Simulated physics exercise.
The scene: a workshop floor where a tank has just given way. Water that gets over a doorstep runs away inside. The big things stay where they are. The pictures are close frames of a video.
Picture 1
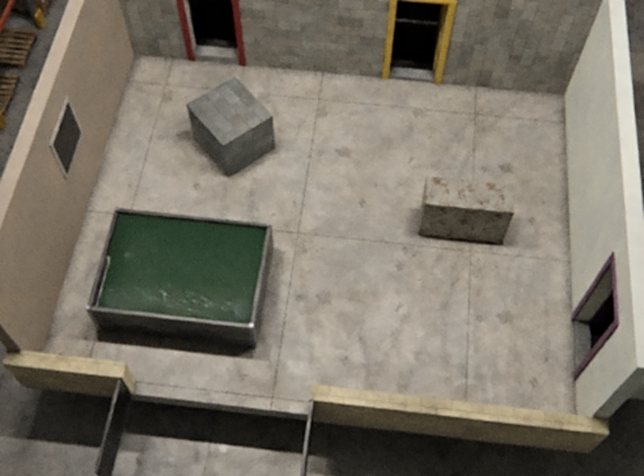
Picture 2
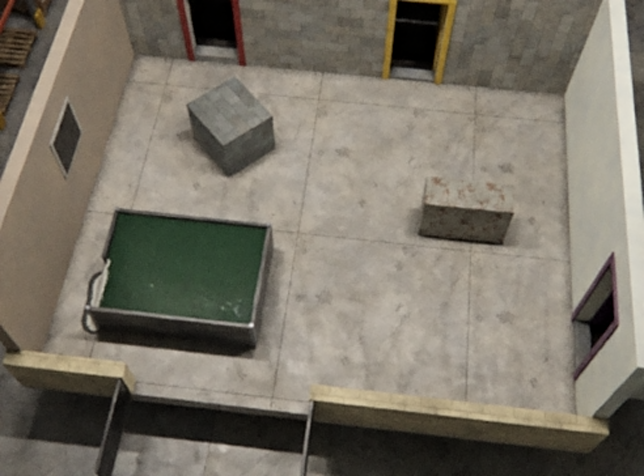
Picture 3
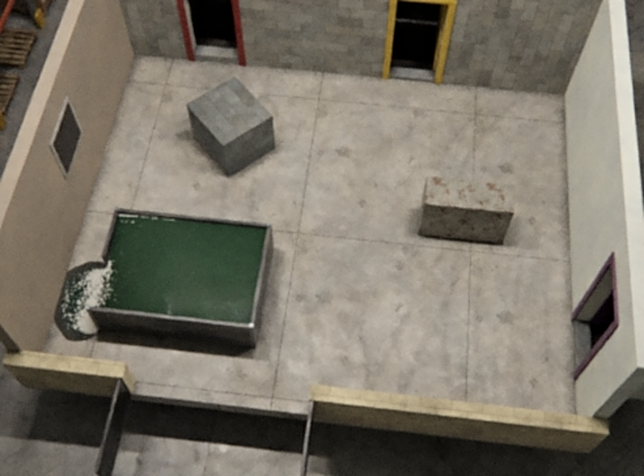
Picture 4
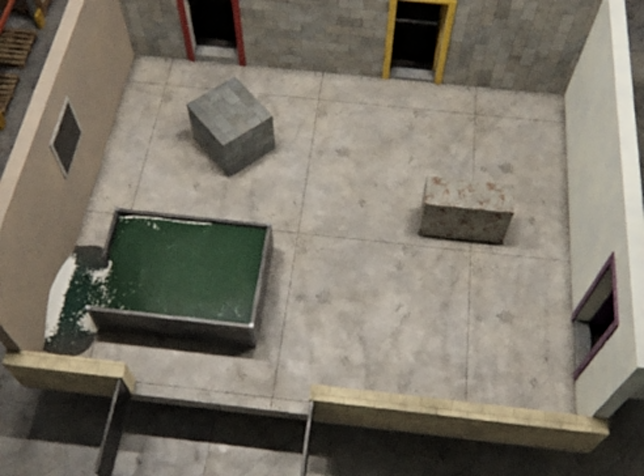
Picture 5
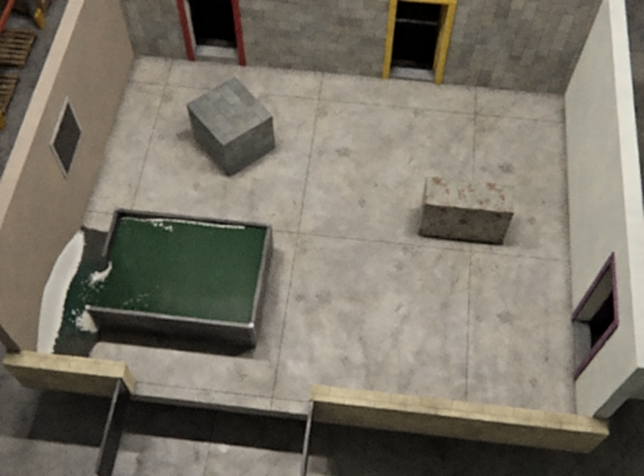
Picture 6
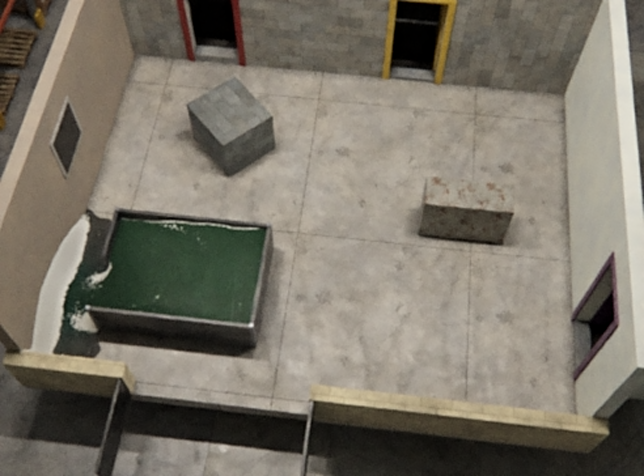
A large tank of green water sat still on the workshop floor, then water burst from its left side, foaming white as it spread across the floor and up against the left wall.
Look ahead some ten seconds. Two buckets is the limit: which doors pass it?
In the end: The yellow door holds within the limit; the red door holds within the limit; the purple door holds within the limit.
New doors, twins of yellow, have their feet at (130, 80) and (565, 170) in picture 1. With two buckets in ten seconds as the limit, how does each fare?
In that order: Lets more in, stays under.
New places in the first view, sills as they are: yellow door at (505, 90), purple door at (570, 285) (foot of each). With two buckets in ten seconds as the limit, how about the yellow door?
The yellow door stays under.
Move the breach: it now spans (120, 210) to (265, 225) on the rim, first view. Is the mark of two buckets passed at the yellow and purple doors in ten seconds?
My reading: The yellow door passes that mark; the purple door holds.
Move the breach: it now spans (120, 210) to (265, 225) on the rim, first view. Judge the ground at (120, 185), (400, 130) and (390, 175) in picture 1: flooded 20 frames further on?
In turn: Awash, flooded, awash.
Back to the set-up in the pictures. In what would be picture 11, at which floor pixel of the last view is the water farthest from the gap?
Close to (113, 125).
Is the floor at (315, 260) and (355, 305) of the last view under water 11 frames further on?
In turn: Free of water, no water.
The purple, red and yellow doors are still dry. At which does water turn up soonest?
That is the red-painted one.
A moment on, water covers 10 % of the floor; the yellow door not reached, the red door not reached, the purple door not reached.
Next, water covers 25 % of the floor; the yellow door not reached, the red door not reached, the purple door not reached.
Then, water covers 40 % of the floor; the yellow door not reached, the red door under two buckets in, the purple door not reached.
Later, water covers 65 % of the floor; the yellow door wet at the sill, nothing in, the red door under two buckets in, the purple door under two buckets in.
In the end, water covers 90 % of the floor; the yellow door wet at the sill, nothing in, the red door under two buckets in, the purple door under two buckets in.
